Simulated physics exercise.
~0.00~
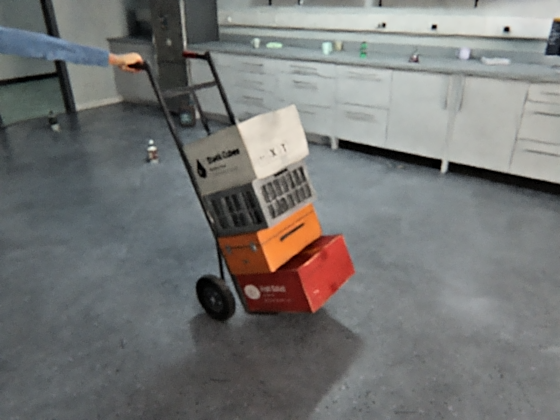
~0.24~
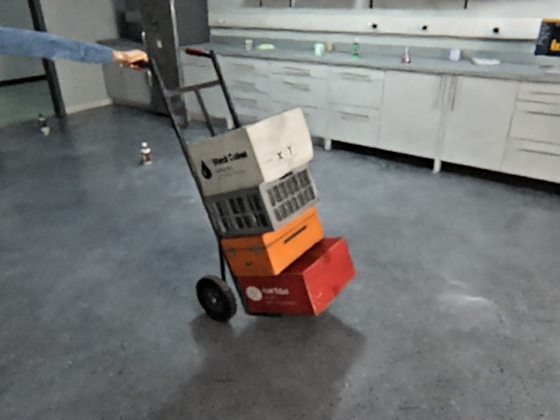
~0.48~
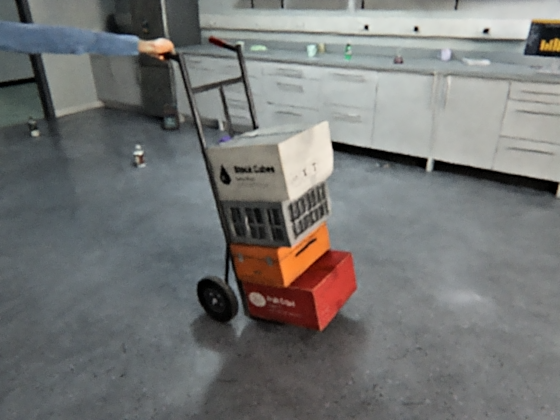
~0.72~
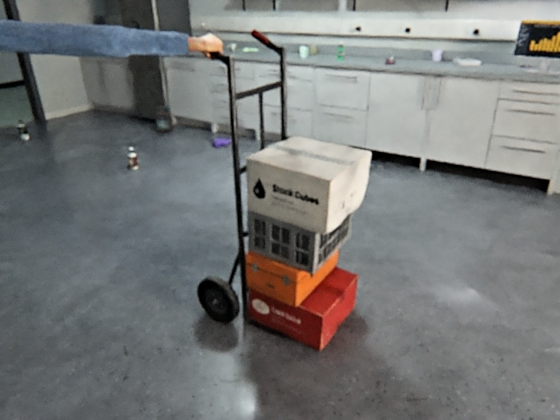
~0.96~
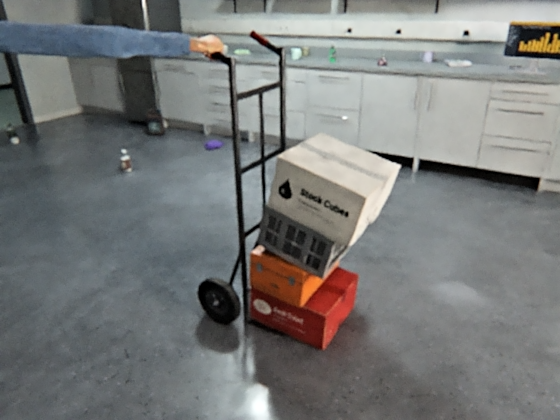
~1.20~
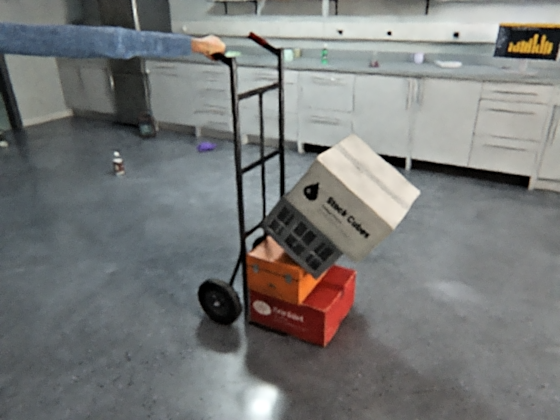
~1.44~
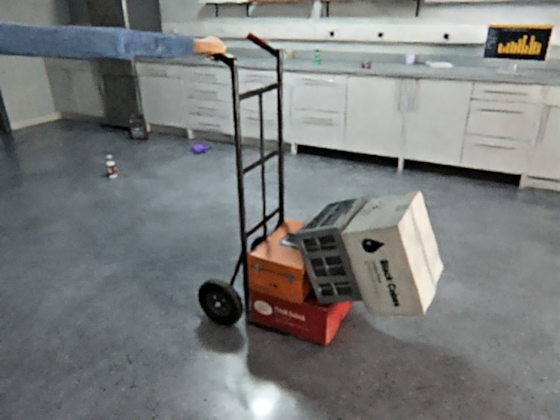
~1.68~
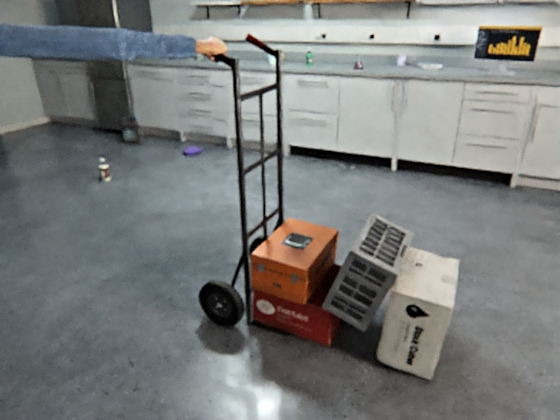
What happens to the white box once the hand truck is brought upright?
The white box does not keep its place on the stack. It tips over to the right along with the grey crate and ends up on the floor beside the truck.
